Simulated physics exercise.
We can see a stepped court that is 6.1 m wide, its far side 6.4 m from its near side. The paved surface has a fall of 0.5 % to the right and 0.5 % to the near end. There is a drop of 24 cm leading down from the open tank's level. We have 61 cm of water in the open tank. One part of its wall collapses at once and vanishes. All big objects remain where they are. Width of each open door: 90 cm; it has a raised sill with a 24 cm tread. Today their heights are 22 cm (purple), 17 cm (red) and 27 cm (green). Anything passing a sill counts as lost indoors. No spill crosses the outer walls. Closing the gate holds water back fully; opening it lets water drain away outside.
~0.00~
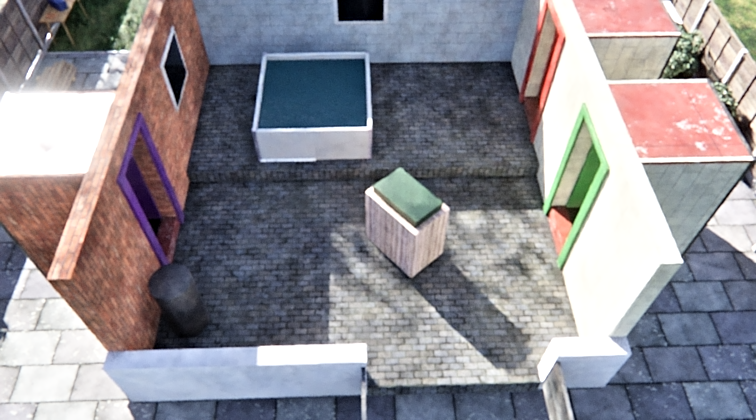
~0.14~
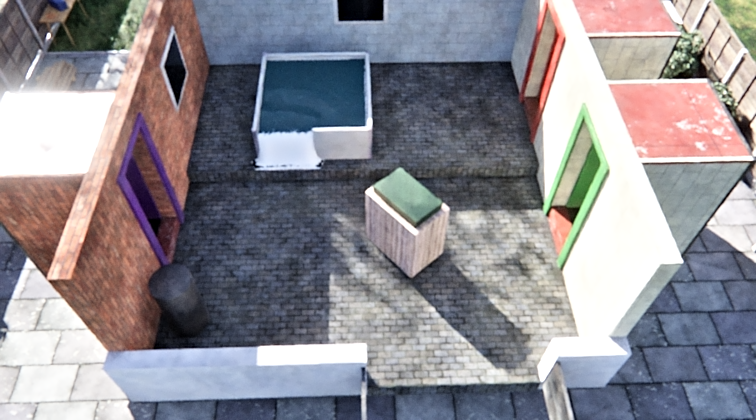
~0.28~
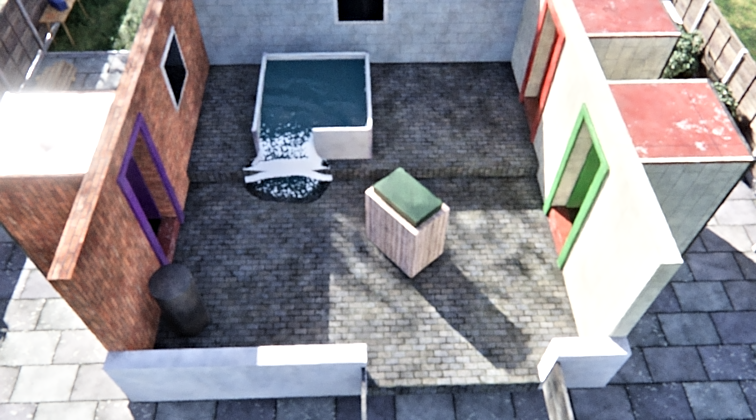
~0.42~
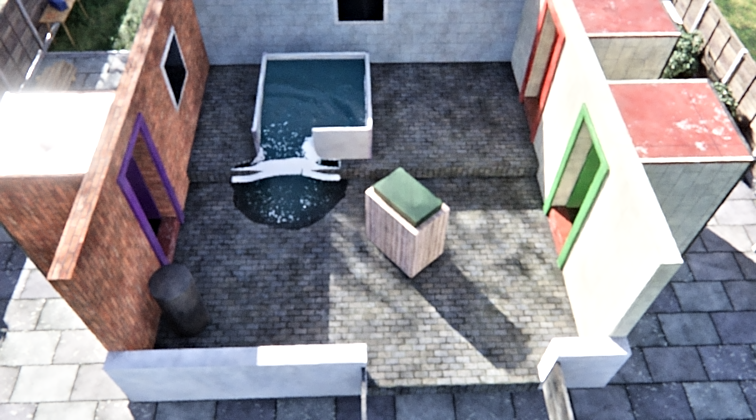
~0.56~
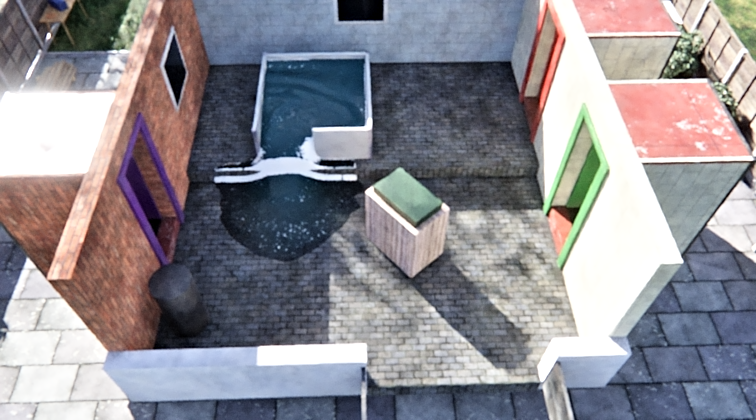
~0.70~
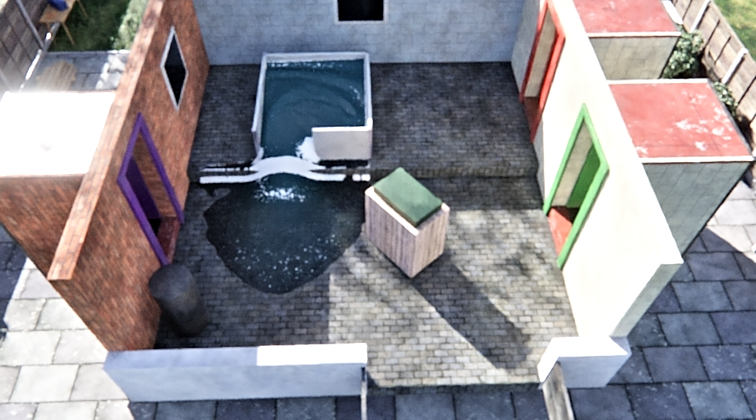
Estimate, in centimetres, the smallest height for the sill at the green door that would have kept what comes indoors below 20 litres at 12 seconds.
I would say 6 cm.
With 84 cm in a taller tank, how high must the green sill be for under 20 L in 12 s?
Something near 9.0 cm should do.
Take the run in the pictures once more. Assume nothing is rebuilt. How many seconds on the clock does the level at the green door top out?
Near 6.0 seconds.
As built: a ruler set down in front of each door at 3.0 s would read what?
In cm: Purple 13, red 0, green 0.
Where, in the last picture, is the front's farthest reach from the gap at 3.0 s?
The farthest wet point is roughly at (501, 366) in the last view.
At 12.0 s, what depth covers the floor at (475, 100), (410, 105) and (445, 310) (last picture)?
Roughly 0, 0 and 4 cm, in turn.
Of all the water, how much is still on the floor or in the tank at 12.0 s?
Some 72 %.
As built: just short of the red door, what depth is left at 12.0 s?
About 0.0 centimetres deep.
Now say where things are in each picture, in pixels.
The open tank at (315, 93) is whole and still, 61 cm deep; the green door at (570, 199) is dry, in the first frame.
Water pours out at (288, 150) and has run 0.3 m, to (268, 169); about 8 cm deep outside, 61 cm at the back, in the second frame.
The gap is at (288, 150), the front 0.7 m out at (296, 199); the back of the open tank holds 61 cm, in the third frame.
Water pours out at (288, 151) and has run 1.3 m, to (287, 225); about 8 cm deep outside, 61 cm at the back, in the fourth frame.
The gap is at (288, 151), the front 1.9 m out at (281, 256); the back of the open tank holds 59 cm, in the fifth frame.
The front is at (263, 286), 2.4 m from the gap at (288, 150); 4.2 m2 of floor is wet, 52 cm left at the back; the green door at (570, 199), 4.7 m from the gap, is still 3.3 m from the nearest water, in the sixth frame.
After 1.4 s water covers 30 % of the floor, deepest (32 cm) near (283, 167); it has not reached the green door.
After 3.0 s water covers 35 % of the floor, deepest (30 cm) near (178, 363); it has not reached the green door.
After 12.0 s water covers 60 % of the floor, deepest (9 cm) near (307, 372); 8 cm at the green door, 0 litres in over its 27 cm sill.
At the green door as built, the water arrived by 5.3 s and peaked near 10 cm at 6.0 s.
Run again over the same 12 s with other heights there, 31 litres in over 5 cm, 13 litres over 6.5 cm. The limit of 20 litres is kept from about 6 cm up.
